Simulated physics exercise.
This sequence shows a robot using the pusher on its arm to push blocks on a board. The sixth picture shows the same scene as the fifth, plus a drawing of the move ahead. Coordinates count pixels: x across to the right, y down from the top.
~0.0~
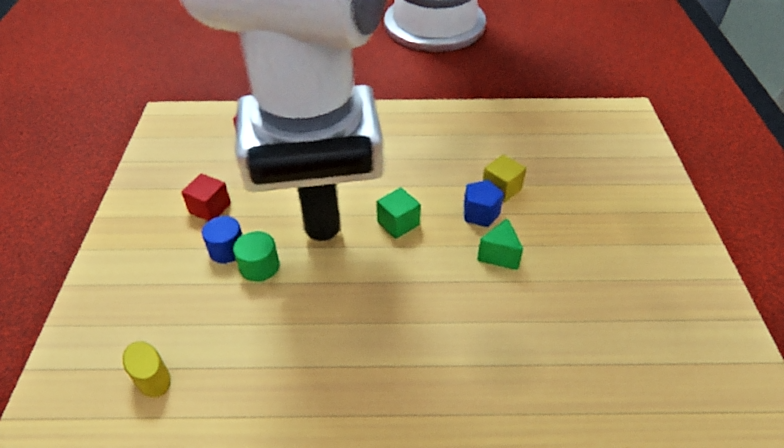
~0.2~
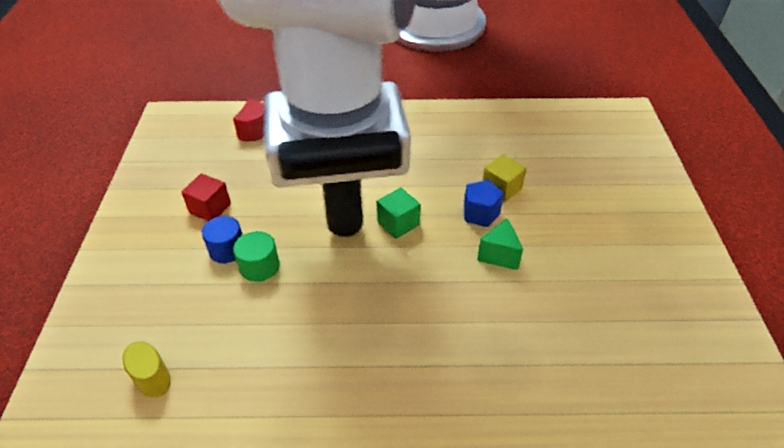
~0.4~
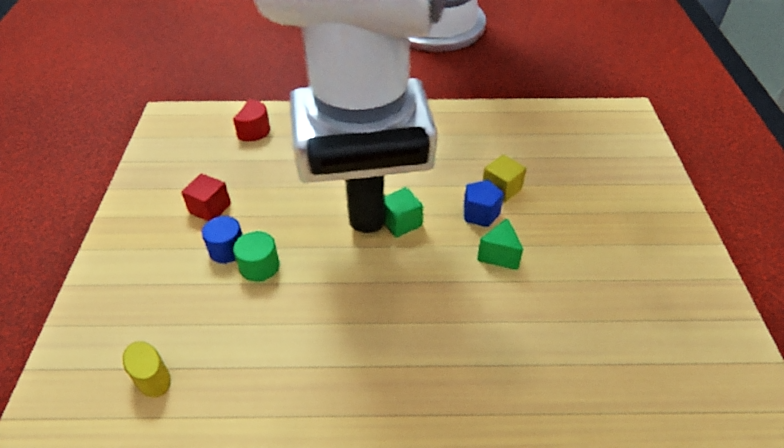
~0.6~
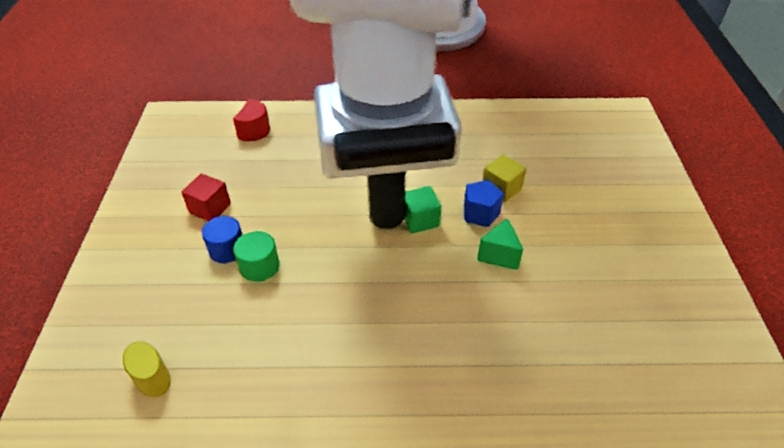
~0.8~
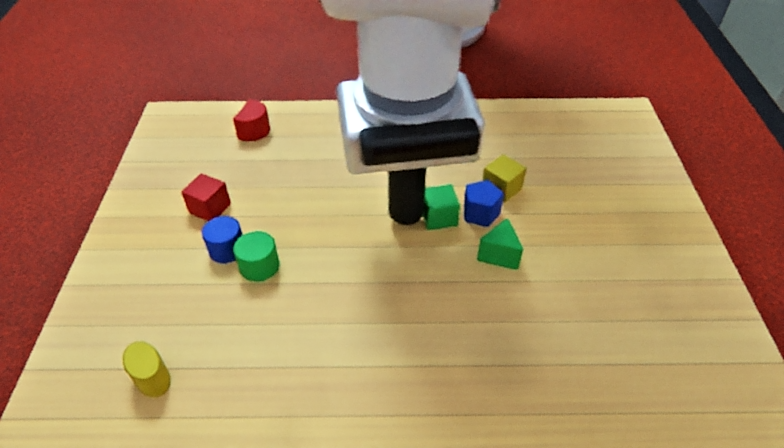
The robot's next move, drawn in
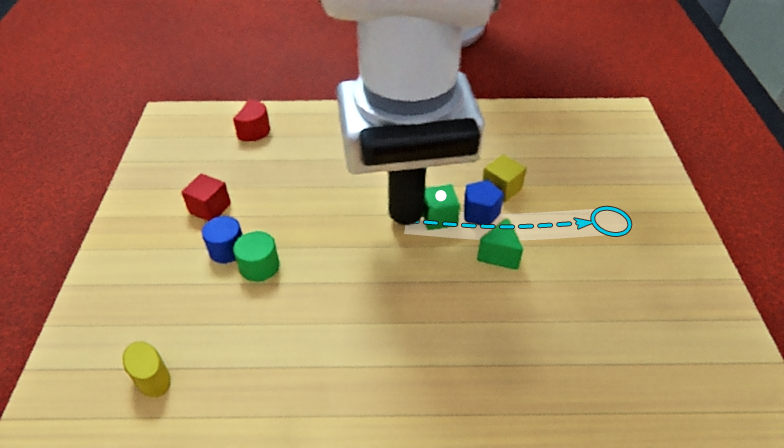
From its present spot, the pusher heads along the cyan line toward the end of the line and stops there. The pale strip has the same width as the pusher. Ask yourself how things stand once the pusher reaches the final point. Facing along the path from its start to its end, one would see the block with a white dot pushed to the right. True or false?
The statement is incorrect.
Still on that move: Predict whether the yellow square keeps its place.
It gets pushed out of place.
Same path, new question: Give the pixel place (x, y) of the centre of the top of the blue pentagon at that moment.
Expect it around (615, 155).
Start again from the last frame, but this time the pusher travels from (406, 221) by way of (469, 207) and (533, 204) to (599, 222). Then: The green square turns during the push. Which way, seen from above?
From overhead, clockwise.
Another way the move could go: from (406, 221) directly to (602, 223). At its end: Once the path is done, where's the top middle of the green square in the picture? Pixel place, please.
When the path ends, it will be at (627, 183).
The line goes from (406, 221) by way of (510, 227) to (611, 221); the dot is on the green square.
On the path given first. One third of the way, pusher at (477, 218); green square at (512, 198), turned 15° anticlockwise; blue pentagon at (540, 188), turned 25° anticlockwise; yellow square at (514, 163), turned 40° anticlockwise.
Two thirds of the way, pusher at (548, 217); green square at (580, 191), turned 40° anticlockwise; blue pentagon at (593, 172), turned 55° anticlockwise; yellow square at (514, 163), turned 40° anticlockwise.
At the end, pusher at (615, 213); green square at (621, 177), turned 70° anticlockwise; blue pentagon at (614, 155), turned 85° anticlockwise; green triangle unmoved; yellow square at (514, 163), turned 40° anticlockwise.
